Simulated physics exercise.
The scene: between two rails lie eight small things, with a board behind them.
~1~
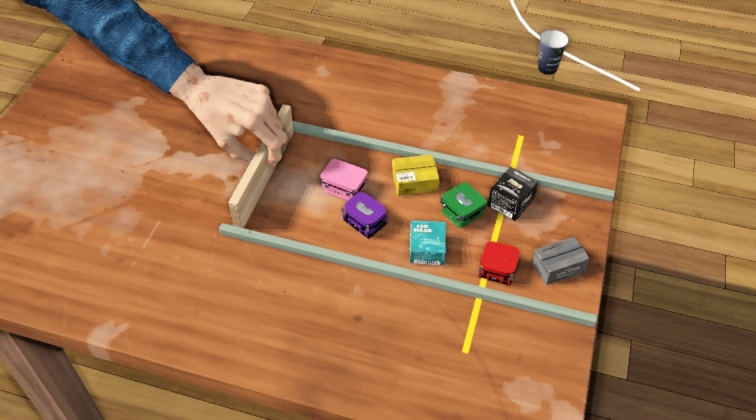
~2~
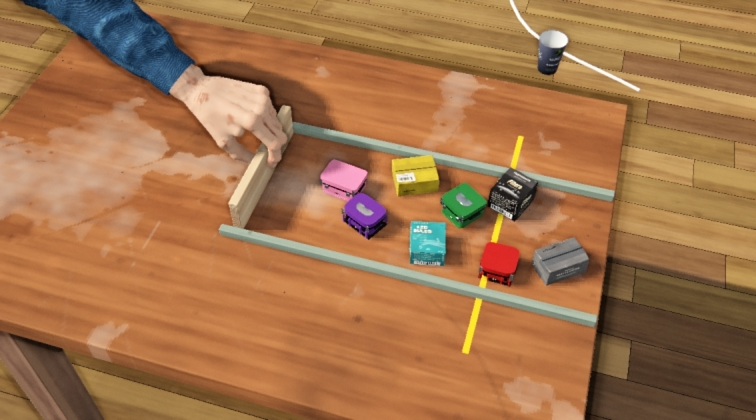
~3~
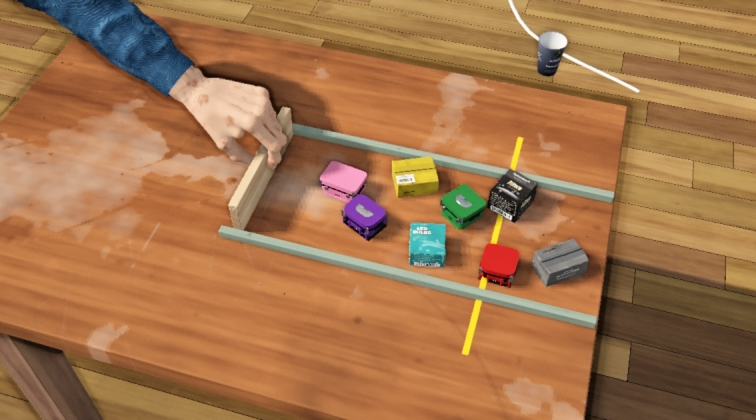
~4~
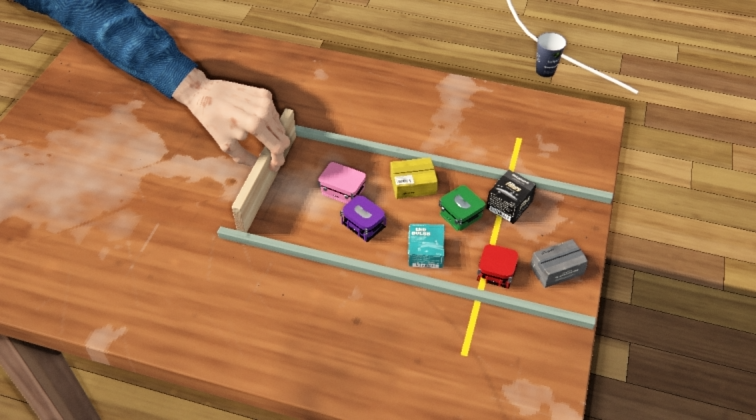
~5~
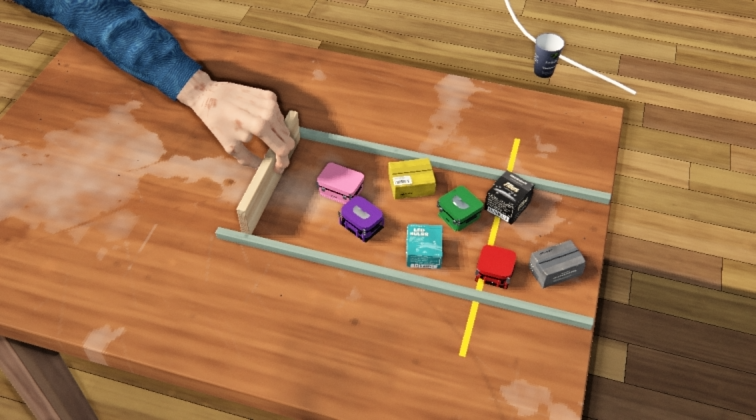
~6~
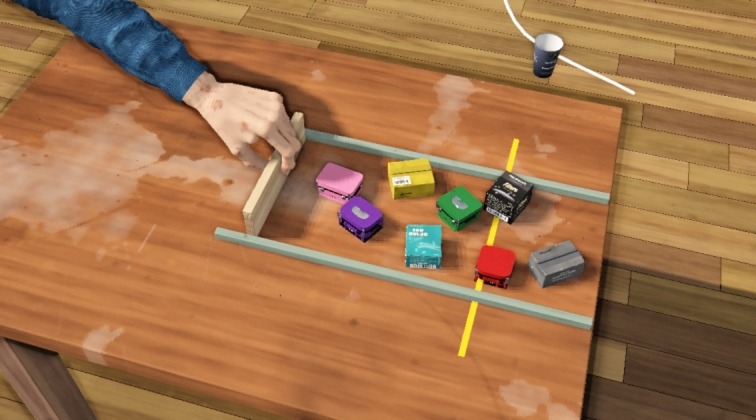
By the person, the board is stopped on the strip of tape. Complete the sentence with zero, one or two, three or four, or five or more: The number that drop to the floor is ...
The number that drop to the floor is zero.
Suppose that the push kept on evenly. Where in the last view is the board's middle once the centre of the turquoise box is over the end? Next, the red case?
First one: Around (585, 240). Other one: Around (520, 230).
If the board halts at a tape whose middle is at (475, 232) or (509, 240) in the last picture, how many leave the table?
You'd count 0 the first time and 0 the second.
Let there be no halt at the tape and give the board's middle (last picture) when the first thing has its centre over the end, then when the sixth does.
About (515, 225), then about (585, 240).
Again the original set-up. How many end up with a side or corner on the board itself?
3 are in contact with it.
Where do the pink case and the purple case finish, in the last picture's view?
Taking them in turn, first comes (515, 227), then (508, 248).
Soon after, none off yet; grey box at rest near (556, 264); red case at rest near (495, 267); black box at rest near (508, 197).
After that, none off yet; grey box at rest near (556, 264); red case moving near (500, 269); black box at rest near (510, 197).
In the end, the number that fall off is zero.
